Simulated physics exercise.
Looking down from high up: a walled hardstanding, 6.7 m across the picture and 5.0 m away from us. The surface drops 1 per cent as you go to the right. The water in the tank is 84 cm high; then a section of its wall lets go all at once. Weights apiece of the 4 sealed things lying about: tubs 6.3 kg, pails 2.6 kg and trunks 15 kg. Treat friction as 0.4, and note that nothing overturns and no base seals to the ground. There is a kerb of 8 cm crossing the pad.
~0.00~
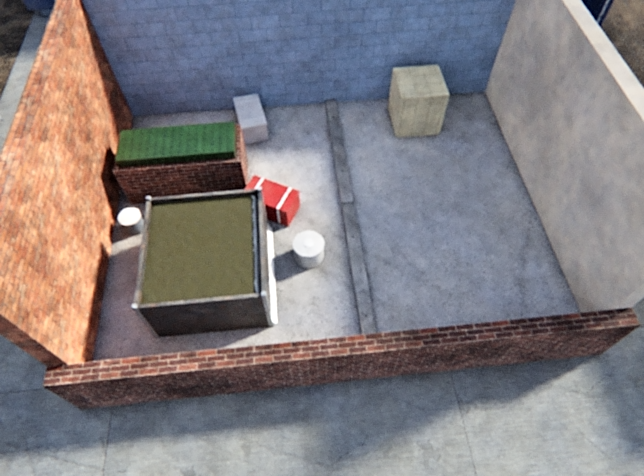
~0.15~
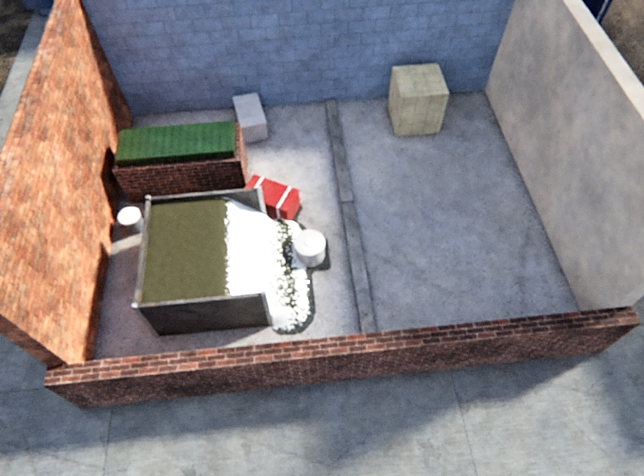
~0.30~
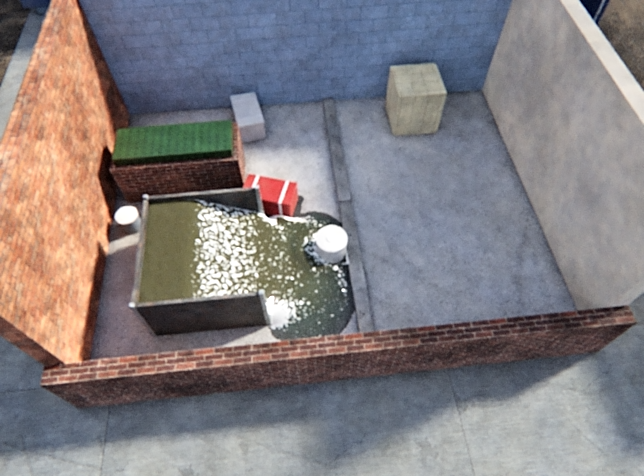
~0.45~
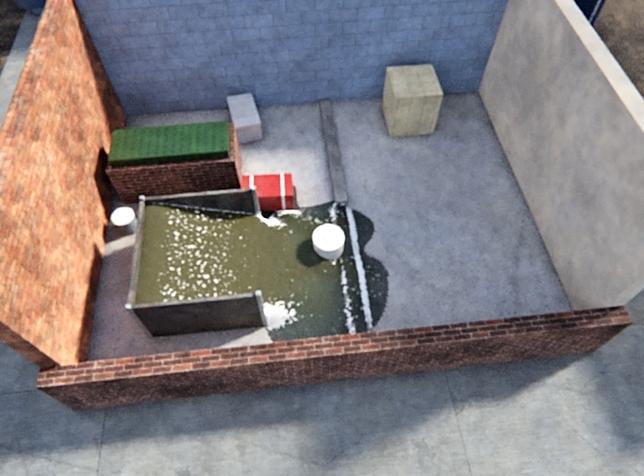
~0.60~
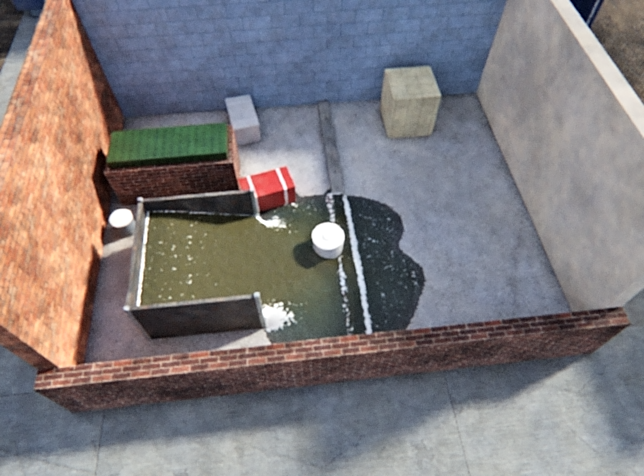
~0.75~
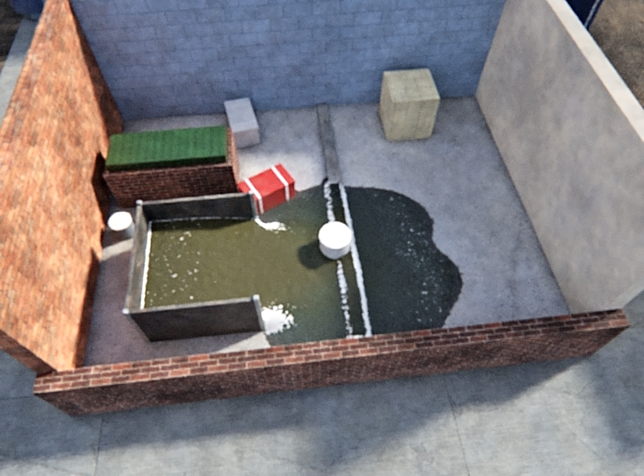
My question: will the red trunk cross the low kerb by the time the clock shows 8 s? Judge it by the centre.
As for the red trunk, it ends up short.
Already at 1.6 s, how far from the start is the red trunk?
Some 30 cm from the start.
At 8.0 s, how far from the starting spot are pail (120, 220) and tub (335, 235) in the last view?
In turn: 0 cm, 300 cm.
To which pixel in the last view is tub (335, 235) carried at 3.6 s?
Position: About (472, 126).
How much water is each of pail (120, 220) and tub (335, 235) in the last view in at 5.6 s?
0 and 17 cm.
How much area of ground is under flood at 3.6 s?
Around 24 m2 of it.
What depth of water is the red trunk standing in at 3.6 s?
Somewhere close to 1 cm.
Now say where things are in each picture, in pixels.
In the first frame, the red trunk at (270, 193) rests on the ground; water covers 2.4 m2; 0 of 4 have shifted.
In the second frame, the red trunk at (270, 192), on the bottom; water covers 3.4 m2; 0 of 4 have shifted.
In the third frame, the red trunk at (269, 189), on the bottom, 5 cm from its start; water covers 4.7 m2; 2 of 4 have shifted.
In the fourth frame, the red trunk at (267, 185), on the bottom, 15 cm from its start; 6.2 m2 under water; 2 of 4 have shifted.
In the fifth frame, the red trunk at (266, 183), on the bottom, 24 cm from its start; 7.8 m2 under water; 2 of 4 have shifted.
In the sixth frame, the red trunk at (266, 182), on the bottom, 30 cm from its start; water covers 9.7 m2; 2 of 4 have shifted.
After 1.6 s the red trunk is near (266, 180), 0.3 m from its start, aground; 1 of 4 are over the mark; 1 afloat.
After 3.6 s the red trunk is near (266, 180), 0.3 m from its start, aground; 1 of 4 are over the mark; 1 afloat.
After 5.6 s the red trunk is near (260, 180), 0.3 m from its start, aground; 1 of 4 are over the mark; 1 afloat.
After 8.0 s the red trunk is near (232, 196), 0.5 m from its start, aground; 1 of 4 are over the mark; 3 afloat.
